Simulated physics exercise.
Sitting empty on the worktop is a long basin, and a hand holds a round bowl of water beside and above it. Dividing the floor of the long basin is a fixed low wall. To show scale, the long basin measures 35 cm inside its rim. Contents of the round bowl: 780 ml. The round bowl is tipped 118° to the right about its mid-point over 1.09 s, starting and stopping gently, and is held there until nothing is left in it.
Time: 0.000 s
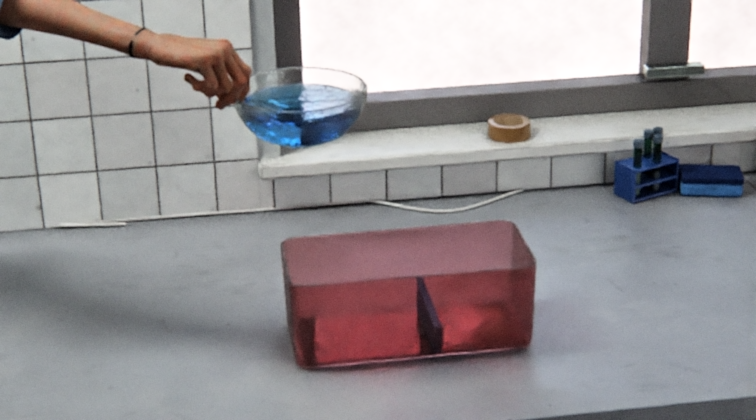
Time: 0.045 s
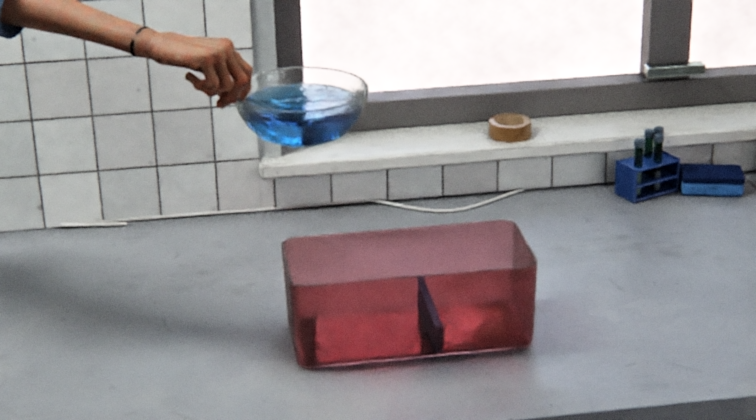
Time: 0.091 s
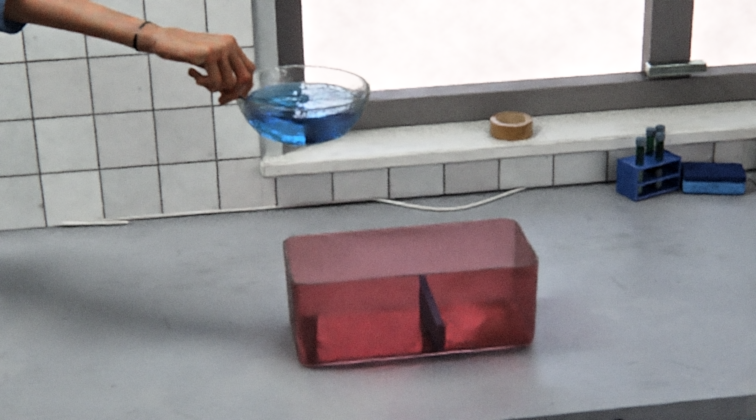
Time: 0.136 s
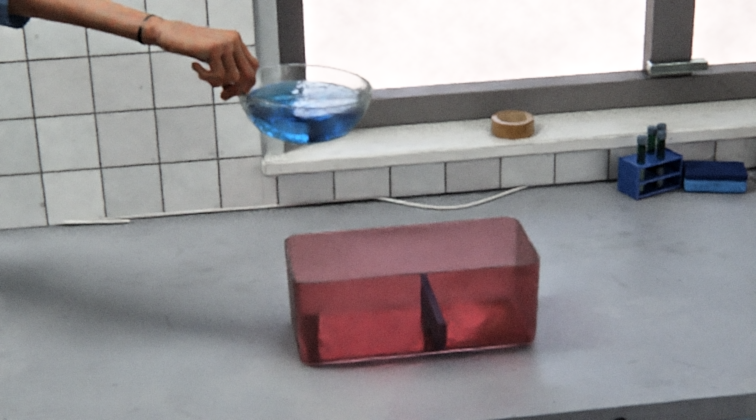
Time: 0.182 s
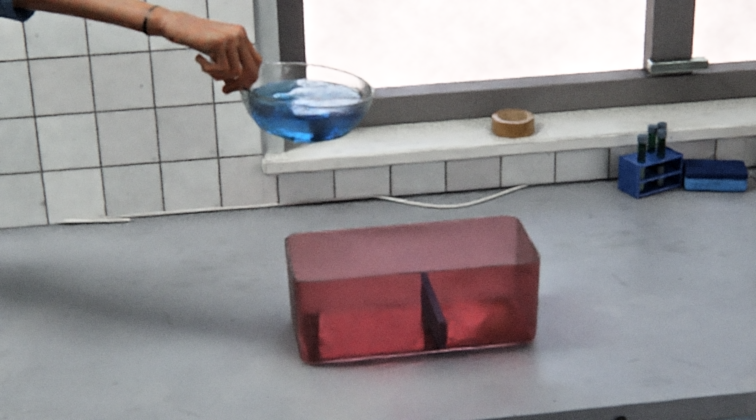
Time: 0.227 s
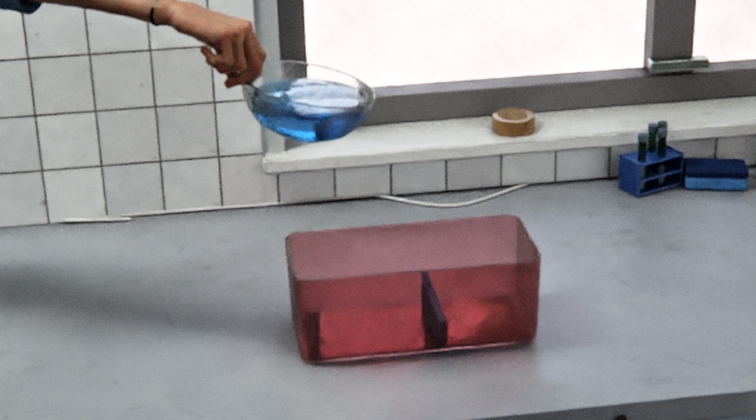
We see a hand holding a clear round bowl of blue water above a long, reddish see-through basin with a low dividing wall on a grey worktop; the hand gradually tilts the bowl slightly to the right.
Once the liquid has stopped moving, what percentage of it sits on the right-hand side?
About 42 per cent.
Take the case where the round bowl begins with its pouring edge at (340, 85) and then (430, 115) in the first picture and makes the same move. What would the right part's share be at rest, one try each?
Some 5 and 80 per cent, in that order.
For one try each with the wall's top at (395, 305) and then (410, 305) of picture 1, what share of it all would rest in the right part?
The first try gives 75 percent and the second 60 percent.
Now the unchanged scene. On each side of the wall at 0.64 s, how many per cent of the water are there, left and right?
Around 6 percent on the left and 10 on the right.
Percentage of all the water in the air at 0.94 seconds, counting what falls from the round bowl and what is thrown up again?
Estimate: Around 4 per cent.
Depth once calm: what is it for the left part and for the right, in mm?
I'd say close to 14 mm on the left, close to 16 mm on the right.
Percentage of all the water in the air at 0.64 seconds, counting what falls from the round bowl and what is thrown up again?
About 56 per cent.
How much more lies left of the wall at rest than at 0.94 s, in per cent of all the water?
Roughly 1 per cent.
After 0.64 s the tilt is 74° and 27 per cent is still to pour, 6 is left of the wall and 10 right of it.
After 0.94 s the tilt is 112° and 0 per cent is still to pour, 54 is left of the wall and 41 right of it.
After 1.25 s the tilt is 118° and 0 per cent is still to pour, 56 is left of the wall and 42 right of it.
After 1.59 s the tilt is 118° and 0 per cent is still to pour, 56 is left of the wall and 43 right of it.
In the end 56 per cent lies left of the wall, 42 right of it and 2 outside.
